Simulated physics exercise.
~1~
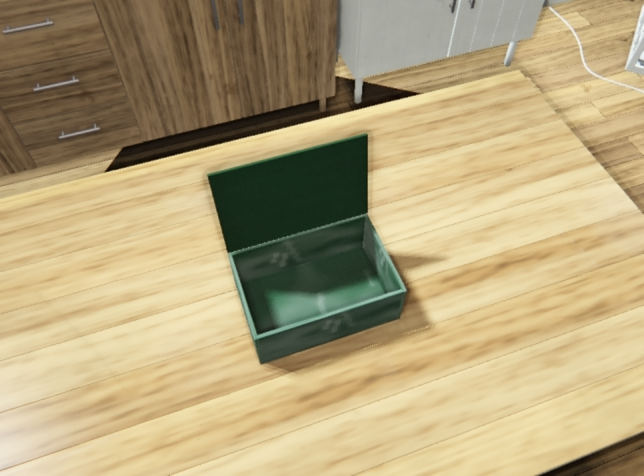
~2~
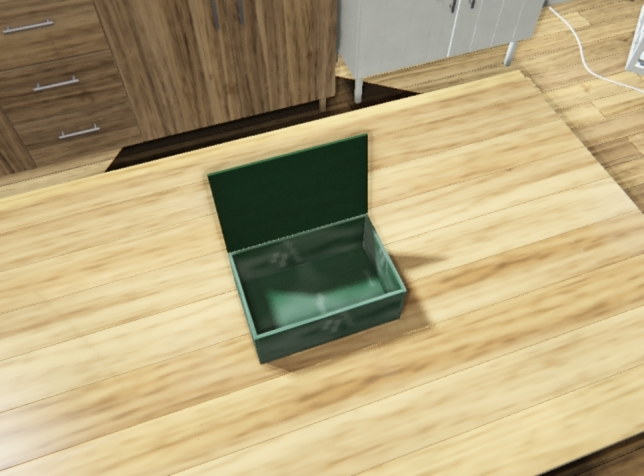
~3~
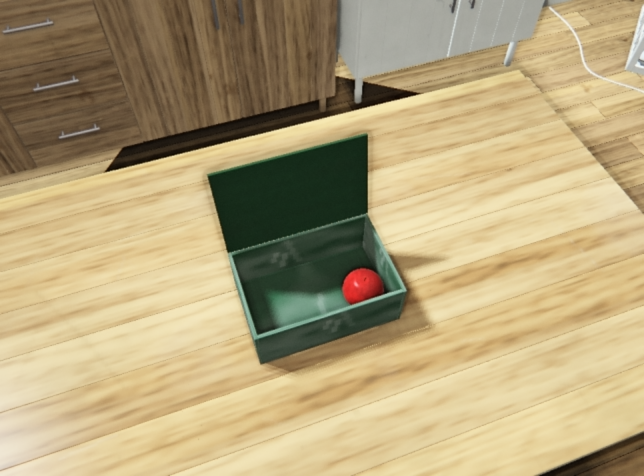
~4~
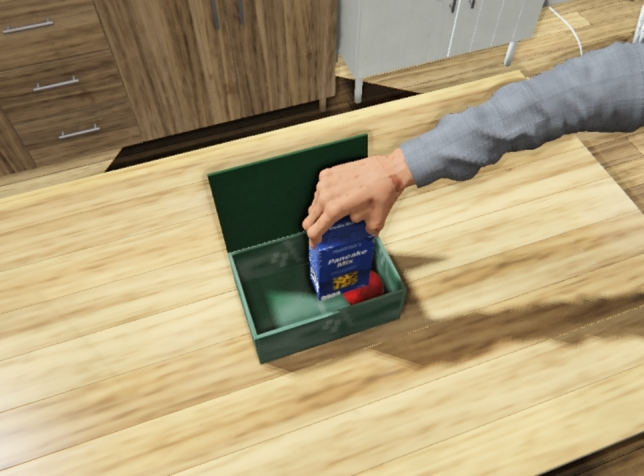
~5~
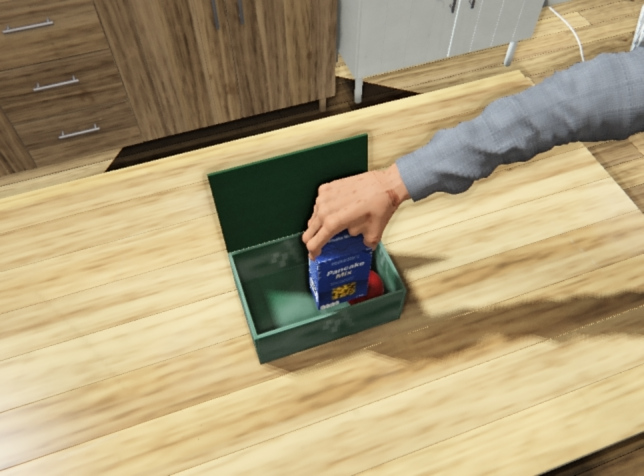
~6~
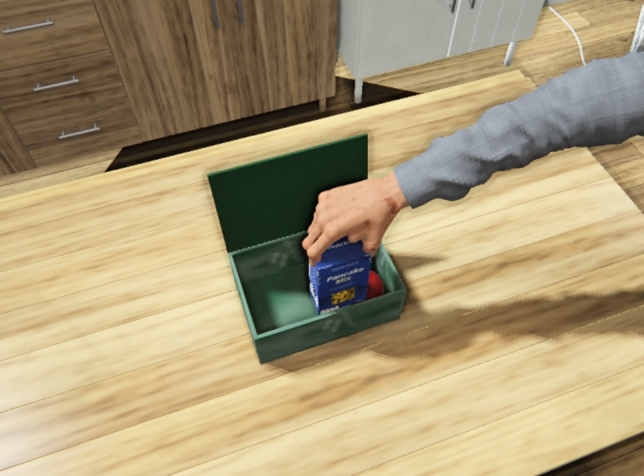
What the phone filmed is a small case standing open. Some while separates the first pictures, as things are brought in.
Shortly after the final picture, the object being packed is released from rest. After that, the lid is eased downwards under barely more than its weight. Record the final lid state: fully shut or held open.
Final lid state: Fully shut.
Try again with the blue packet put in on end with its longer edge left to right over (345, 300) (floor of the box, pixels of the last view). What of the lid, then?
Put it in like that and the lid gets all the way down.
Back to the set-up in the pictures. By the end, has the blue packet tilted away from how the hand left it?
Simply put, the blue packet gets tilted.
Then, 0.40 s on from there, blue packet on its side near (291, 302).
Then, 1.50 s on from there, lid 66° above the rim; blue packet on its side near (292, 300).
Then, 2.10 s on from there, lid 27° above the rim; blue packet on its side near (292, 300).
In the end, lid shut; toppled in the box, blue packet; red apple unmoved. At the end, from the last picture's camera, blue packet near (292, 300).
